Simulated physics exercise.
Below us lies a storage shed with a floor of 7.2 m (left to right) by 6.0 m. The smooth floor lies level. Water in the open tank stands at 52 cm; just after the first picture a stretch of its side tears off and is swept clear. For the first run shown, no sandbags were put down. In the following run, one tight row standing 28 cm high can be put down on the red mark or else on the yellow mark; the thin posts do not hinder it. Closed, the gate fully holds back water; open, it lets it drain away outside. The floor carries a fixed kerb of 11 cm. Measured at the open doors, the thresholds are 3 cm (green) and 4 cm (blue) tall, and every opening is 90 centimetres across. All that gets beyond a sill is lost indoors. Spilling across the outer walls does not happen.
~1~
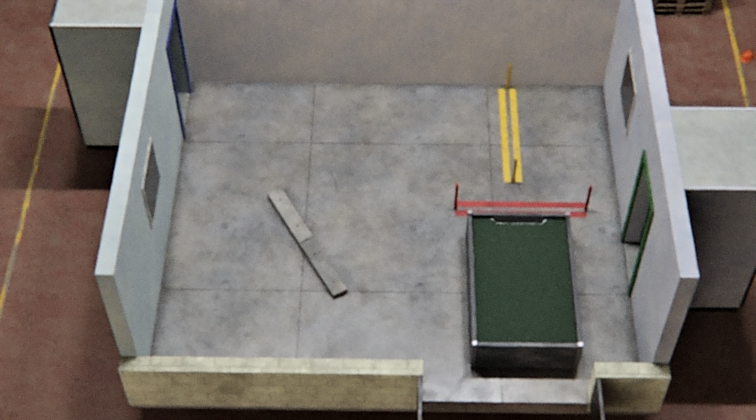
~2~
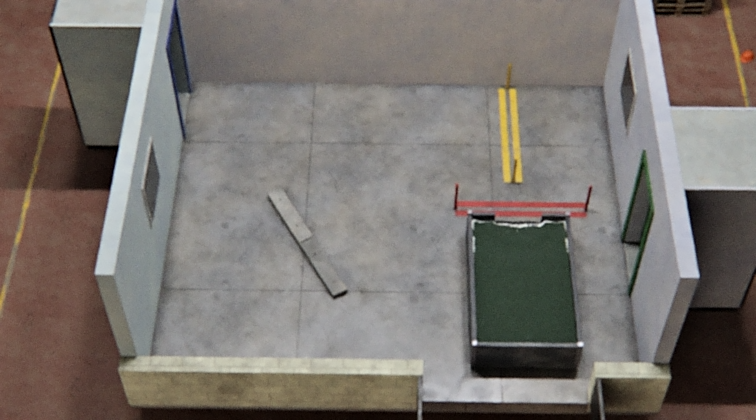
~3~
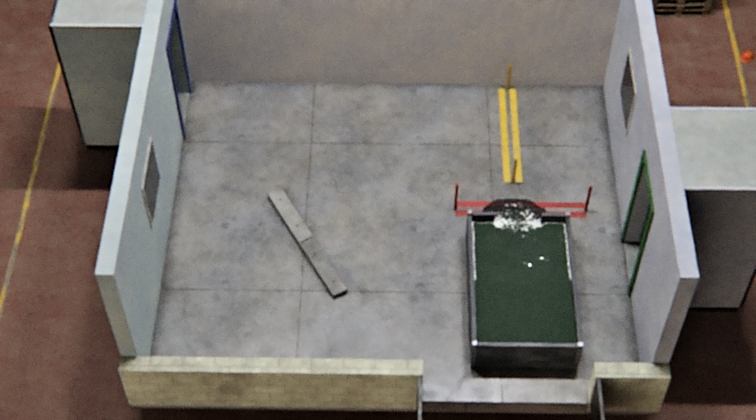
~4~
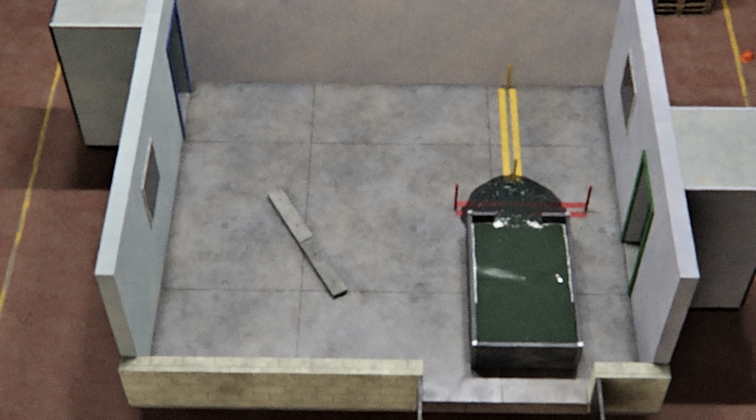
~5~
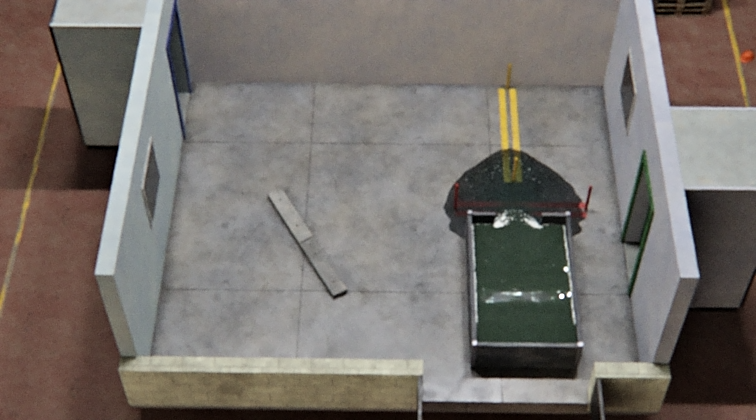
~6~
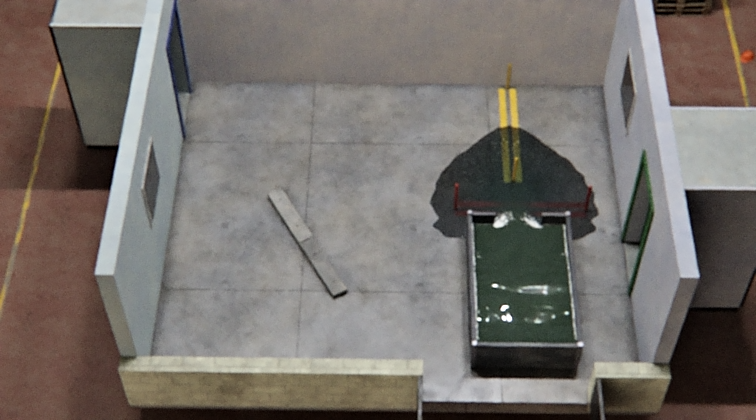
Water in a dark green open tank sits still, then churns white at the tank's far edge and pours out onto the grey floor of a roofless shed. The dark wet patch fans outward past the red barrier and over part of the yellow strips, while ripples cross the tank.
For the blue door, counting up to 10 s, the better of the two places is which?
I would choose red.
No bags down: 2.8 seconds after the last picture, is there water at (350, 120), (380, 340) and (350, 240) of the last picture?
Respectively: Covered, clear and clear.
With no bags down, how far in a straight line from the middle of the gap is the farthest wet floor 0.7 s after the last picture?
It's got to near 3.4 m out by then.
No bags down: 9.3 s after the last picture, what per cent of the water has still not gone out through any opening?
Roughly 96 percent of it is still there.
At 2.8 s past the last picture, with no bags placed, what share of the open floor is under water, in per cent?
Roughly 30 per cent of the floor is wet.
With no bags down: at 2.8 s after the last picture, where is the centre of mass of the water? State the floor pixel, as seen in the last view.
I'd put it at around pixel (501, 209).
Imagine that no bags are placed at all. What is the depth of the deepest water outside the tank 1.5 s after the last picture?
About 25 centimetres.
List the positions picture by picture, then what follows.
The open tank at (522, 280) is whole and still, 52 cm deep, in the first frame.
Water pours out on the open tank's far side and has run 0.4 m, to a hidden place; typically 6 cm deep outside, 52 cm at the open tank's back, in the second frame.
Water pours out on the open tank's far side and has run 0.7 m, to a hidden place; typically 8 cm deep outside, 52 cm at the open tank's back, in the third frame.
The front is at (518, 179), 1.2 m from the gap on the open tank's far side; 1.3 m2 of floor is under water; 52 cm left at the back of the open tank, in the fourth frame.
The front is at (502, 154), 1.8 m from the gap on the open tank's far side; 2.2 m2 of floor is under water; 52 cm left at the back of the open tank, in the fifth frame.
Water pours out on the open tank's far side and has run 2.3 m, to (511, 130); typically 3 cm deep outside, 51 cm at the open tank's back, in the sixth frame.
Then, 0.7 s after the last picture water covers 20 % of the floor and is deepest (26 cm) near (510, 229) in the run without bags; in at the blue door, 0 L with no bags, 0 L with the row on red, 0 L on yellow.
Then, 1.5 s after the last picture water covers 30 % of the floor and is deepest (25 cm) near (595, 97) in the run without bags; in at the blue door, 0 L with no bags, 0 L with the row on red, 0 L on yellow.
Then, 2.8 s after the last picture water covers 30 % of the floor and is deepest (18 cm) near (563, 89) in the run without bags; in at the blue door, 0 L with no bags, 0 L with the row on red, 0 L on yellow.
Then, 5.3 s after the last picture water covers 50 % of the floor and is deepest (12 cm) near (460, 88) in the run without bags; in at the blue door, 18 L with no bags, 0 L with the row on red, 37 L on yellow.
Then, 9.3 s after the last picture water covers 75 % of the floor and is deepest (8 cm) near (186, 124) in the run without bags; in at the blue door, 71 L with no bags, 3 L with the row on red, 86 L on yellow.
